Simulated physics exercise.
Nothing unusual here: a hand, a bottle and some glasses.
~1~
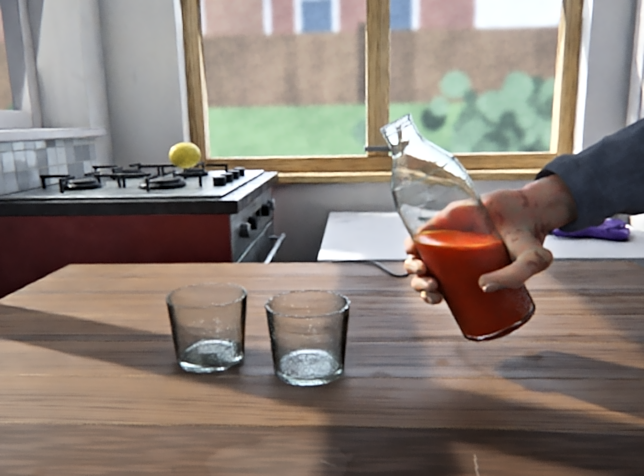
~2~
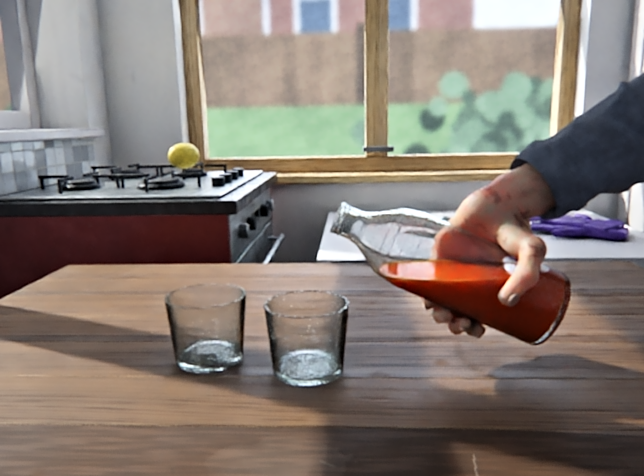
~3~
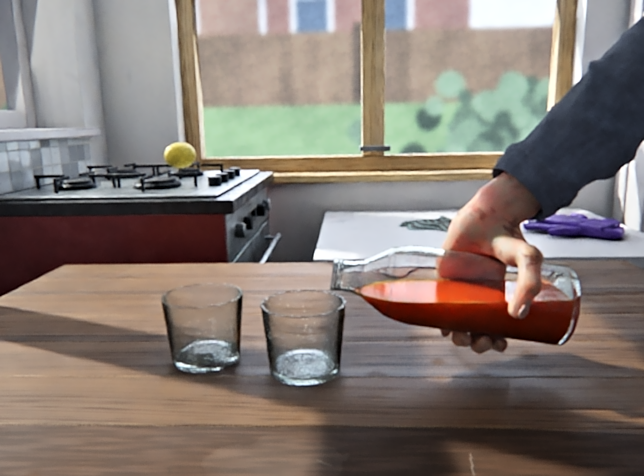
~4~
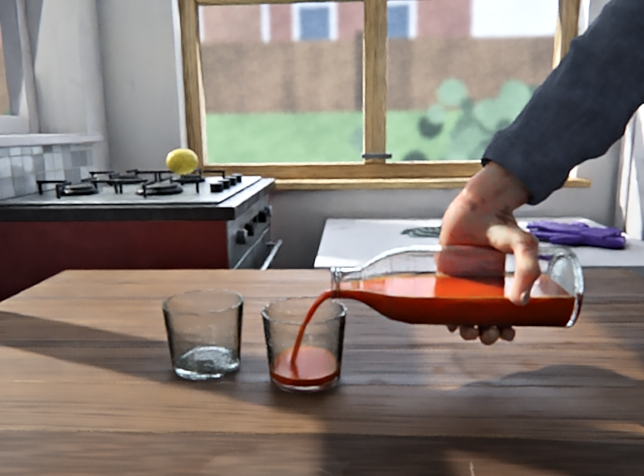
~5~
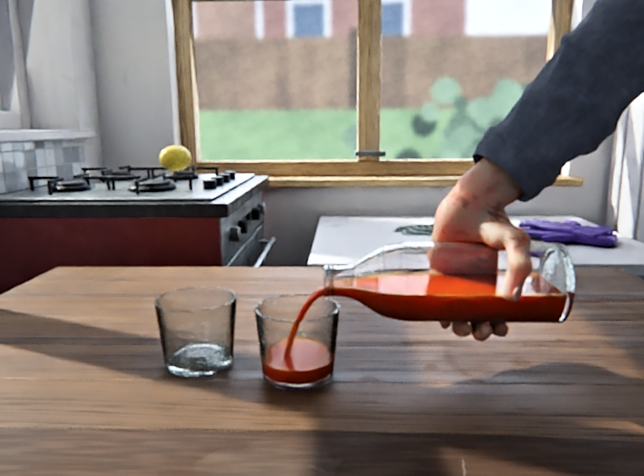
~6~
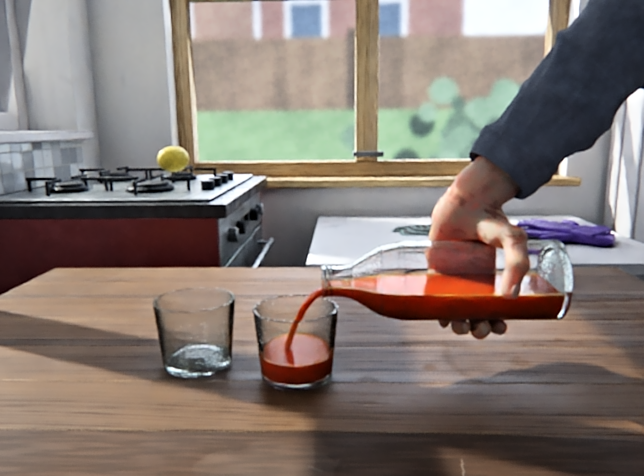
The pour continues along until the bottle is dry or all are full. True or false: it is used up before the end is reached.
True.
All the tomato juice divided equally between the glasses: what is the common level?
My figure is 75 %.
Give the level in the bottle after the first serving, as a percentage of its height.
Roughly 15 per cent of its height.
A moment on, the first is about two thirds full.
Further on, the first is done and the bottle has about a third of its load.
When it is over, the bottle is empty with one filled and the next at about two thirds of a serving.
